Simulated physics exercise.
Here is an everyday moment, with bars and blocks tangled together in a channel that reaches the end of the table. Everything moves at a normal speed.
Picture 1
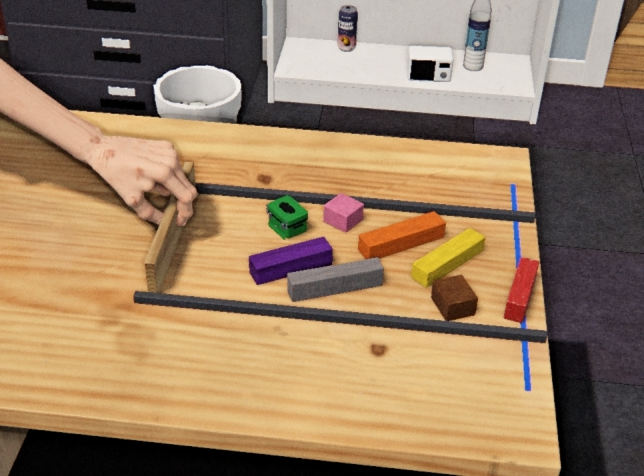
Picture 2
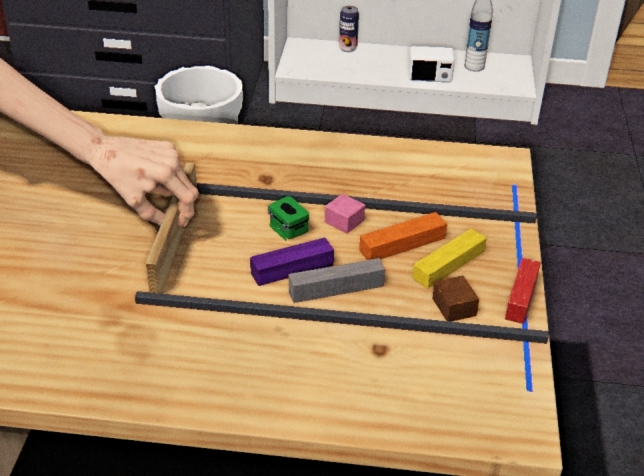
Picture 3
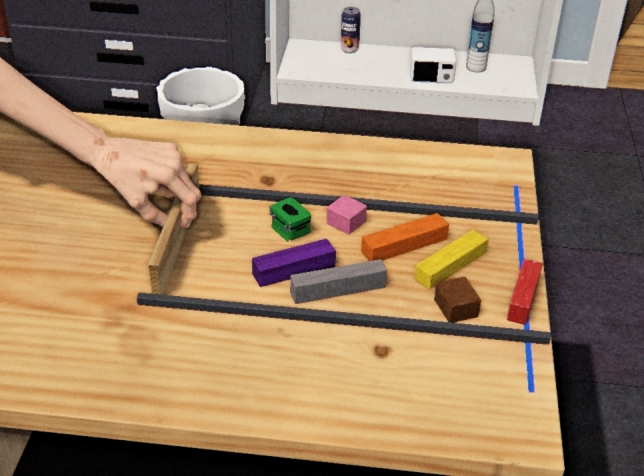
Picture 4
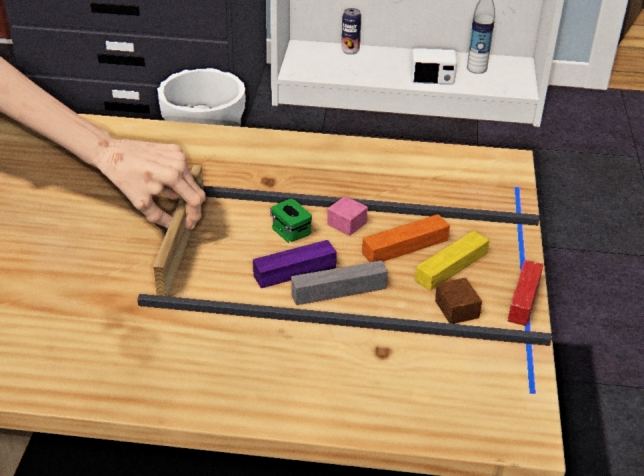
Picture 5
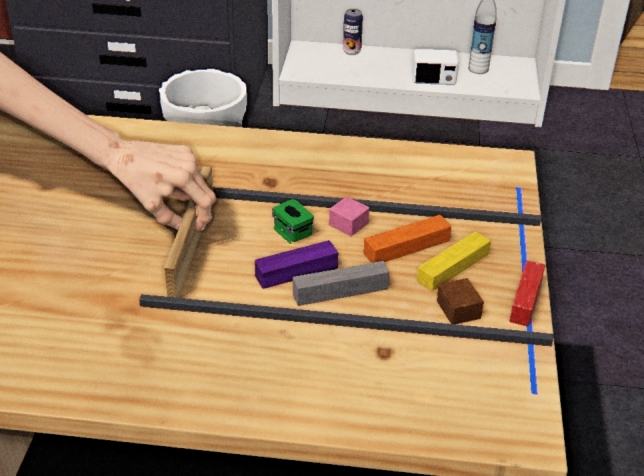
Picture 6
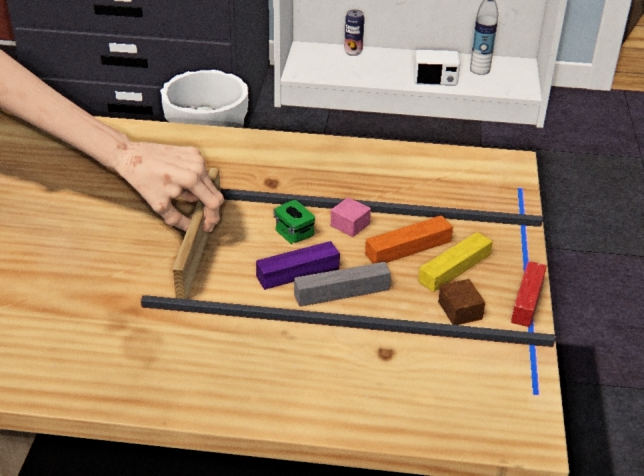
On a wooden table, a hand slides a board right toward still, colourful blocks.
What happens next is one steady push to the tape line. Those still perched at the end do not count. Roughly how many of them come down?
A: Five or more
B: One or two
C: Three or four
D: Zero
Five or more (A).
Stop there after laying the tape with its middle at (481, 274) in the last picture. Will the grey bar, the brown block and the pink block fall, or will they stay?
Starting with the grey bar, it keeps its place, then the brown block keeps its place, then the pink block keeps its place.
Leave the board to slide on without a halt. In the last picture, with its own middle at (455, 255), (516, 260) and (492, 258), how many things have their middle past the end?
The numbers past the end are 0, 5 and 3.
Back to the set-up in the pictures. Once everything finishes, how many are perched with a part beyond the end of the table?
Overhanging ones - 2.
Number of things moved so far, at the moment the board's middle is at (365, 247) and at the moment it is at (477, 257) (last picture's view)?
6, then 8.
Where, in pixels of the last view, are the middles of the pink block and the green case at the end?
The pink block stops around (540, 228); the green case around (541, 249).
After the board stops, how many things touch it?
2 of them.
Soon after, none off yet; red bar at rest near (529, 294); brown block at rest near (461, 302); yellow bar at rest near (456, 261).
Then, none off yet; red bar at rest near (529, 294); brown block moved about its own width near (490, 312); yellow bar moved about its own width near (523, 258).
At rest, the number that fall off is five or more; fallen, purple stick, grey bar, orange bar, yellow bar, brown block and red bar.
